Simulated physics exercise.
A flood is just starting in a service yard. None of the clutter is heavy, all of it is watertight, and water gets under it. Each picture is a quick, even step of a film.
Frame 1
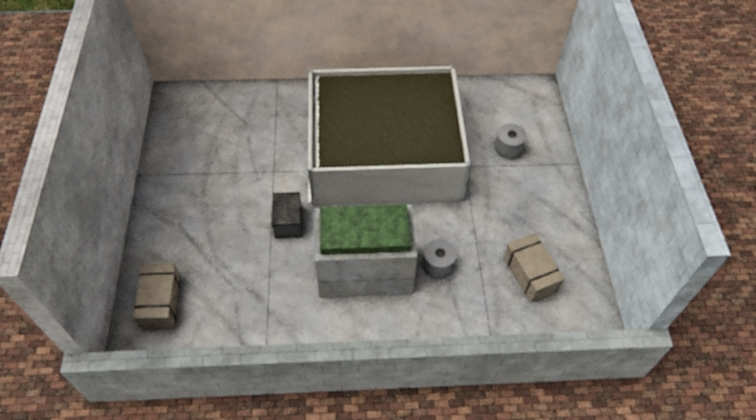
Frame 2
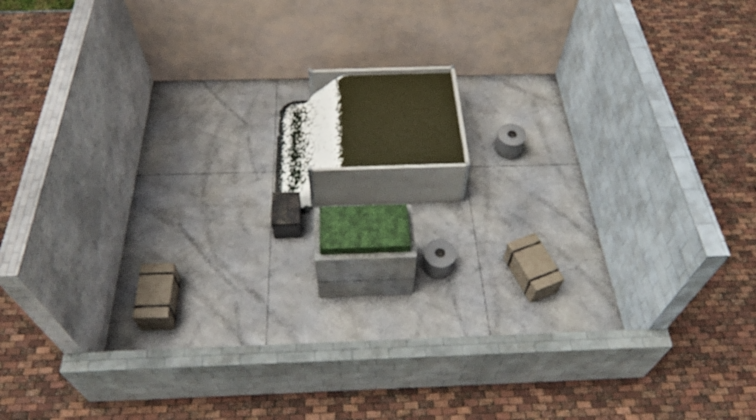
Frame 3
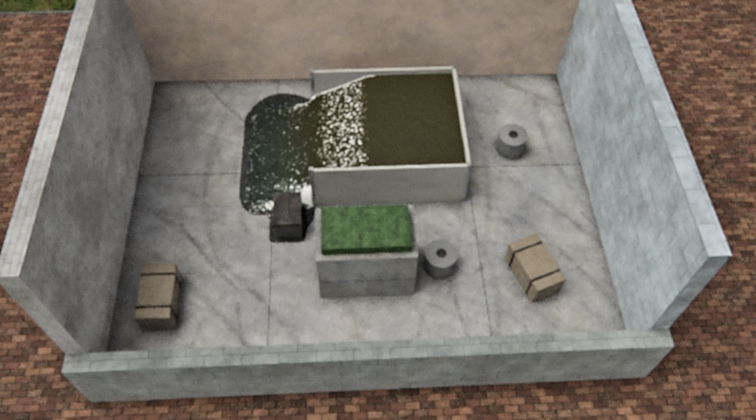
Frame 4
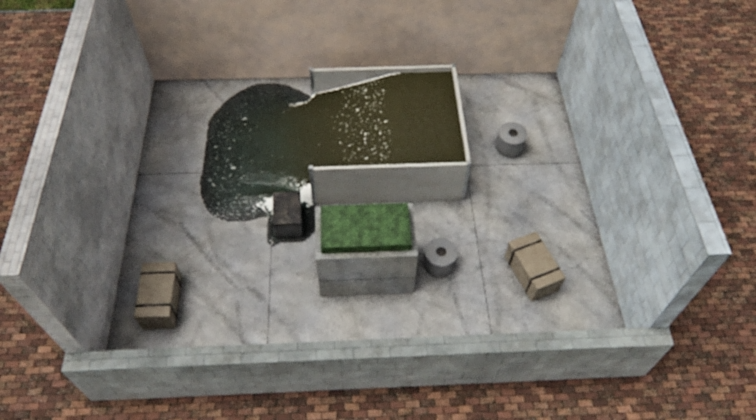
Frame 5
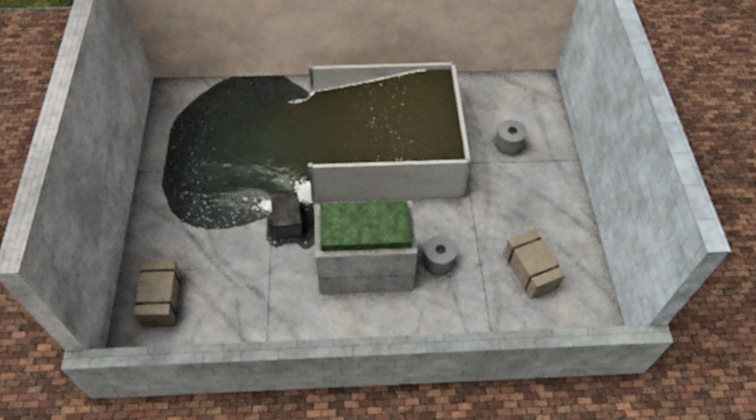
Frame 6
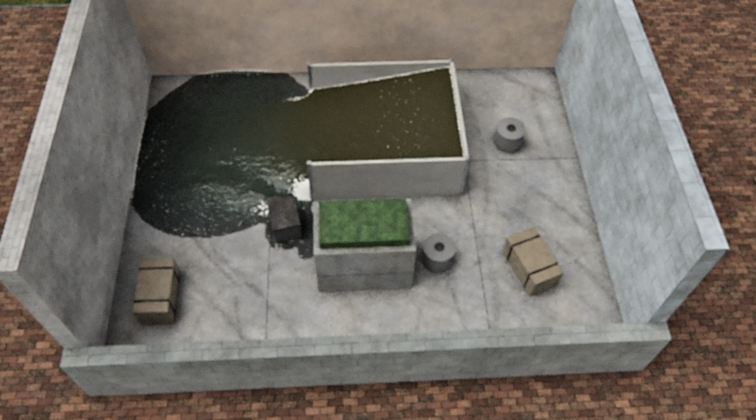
The clip opens on a walled yard holding a tank of murky water, a grass-topped block, wooden crates, a dark box and round grey objects. Water bursts from the tank's left side in white foam, then spreads as a dark pool toward the left wall and around the box, while the crates barely move.
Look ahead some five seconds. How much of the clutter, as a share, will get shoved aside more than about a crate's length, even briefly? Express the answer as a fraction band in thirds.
Fraction band: 1/3 to 2/3.
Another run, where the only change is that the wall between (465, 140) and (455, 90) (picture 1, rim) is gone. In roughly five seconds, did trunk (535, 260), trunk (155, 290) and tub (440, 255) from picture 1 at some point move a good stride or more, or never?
First beyond that mark, then under that mark, then under that mark.
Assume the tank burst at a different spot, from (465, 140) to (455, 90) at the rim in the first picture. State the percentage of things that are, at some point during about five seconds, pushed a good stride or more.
Close to 40 %.
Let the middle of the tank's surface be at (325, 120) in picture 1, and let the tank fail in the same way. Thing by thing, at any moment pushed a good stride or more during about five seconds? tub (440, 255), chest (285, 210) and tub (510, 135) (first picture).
Object by object: Below the mark, below the mark, below the mark.
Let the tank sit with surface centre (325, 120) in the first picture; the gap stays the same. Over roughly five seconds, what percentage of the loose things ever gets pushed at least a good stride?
I make it 40 per cent.
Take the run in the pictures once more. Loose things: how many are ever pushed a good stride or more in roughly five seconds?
I make it 3 of them.
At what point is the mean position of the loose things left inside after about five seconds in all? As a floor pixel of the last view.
Roughly at (423, 235).
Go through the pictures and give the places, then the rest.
The first frame shows a chest at (286, 208) rests on the ground; a trunk at (536, 261), on the bottom; 0 of 5 have shifted.
The second frame shows a chest at (285, 207), on the bottom; a trunk at (535, 261) rests on the ground; 0 of 5 have shifted.
The third frame shows a chest at (287, 208) rests on the ground; a trunk at (537, 261), on the bottom; 0 of 5 have shifted.
The fourth frame shows a chest at (286, 207) rests on the ground; a trunk at (536, 259), on the bottom; 0 of 5 have shifted.
The fifth frame shows a chest at (285, 209) rests on the ground, close to its start; a trunk at (536, 257), on the bottom; 1 of 5 have shifted.
The sixth frame shows a chest at (283, 211), on the bottom, close to its start; a trunk at (535, 254), on the bottom; 1 of 5 have shifted.
A moment on, 0 of 5 are well off their spots; 0 afloat.
Next, 1 of 5 are well off their spots; 1 afloat.
Later, 1 of 5 are well off their spots; 1 afloat.
In the end, 3 of 5 are well off their spots, and 3 have been at some point; 2 afloat.
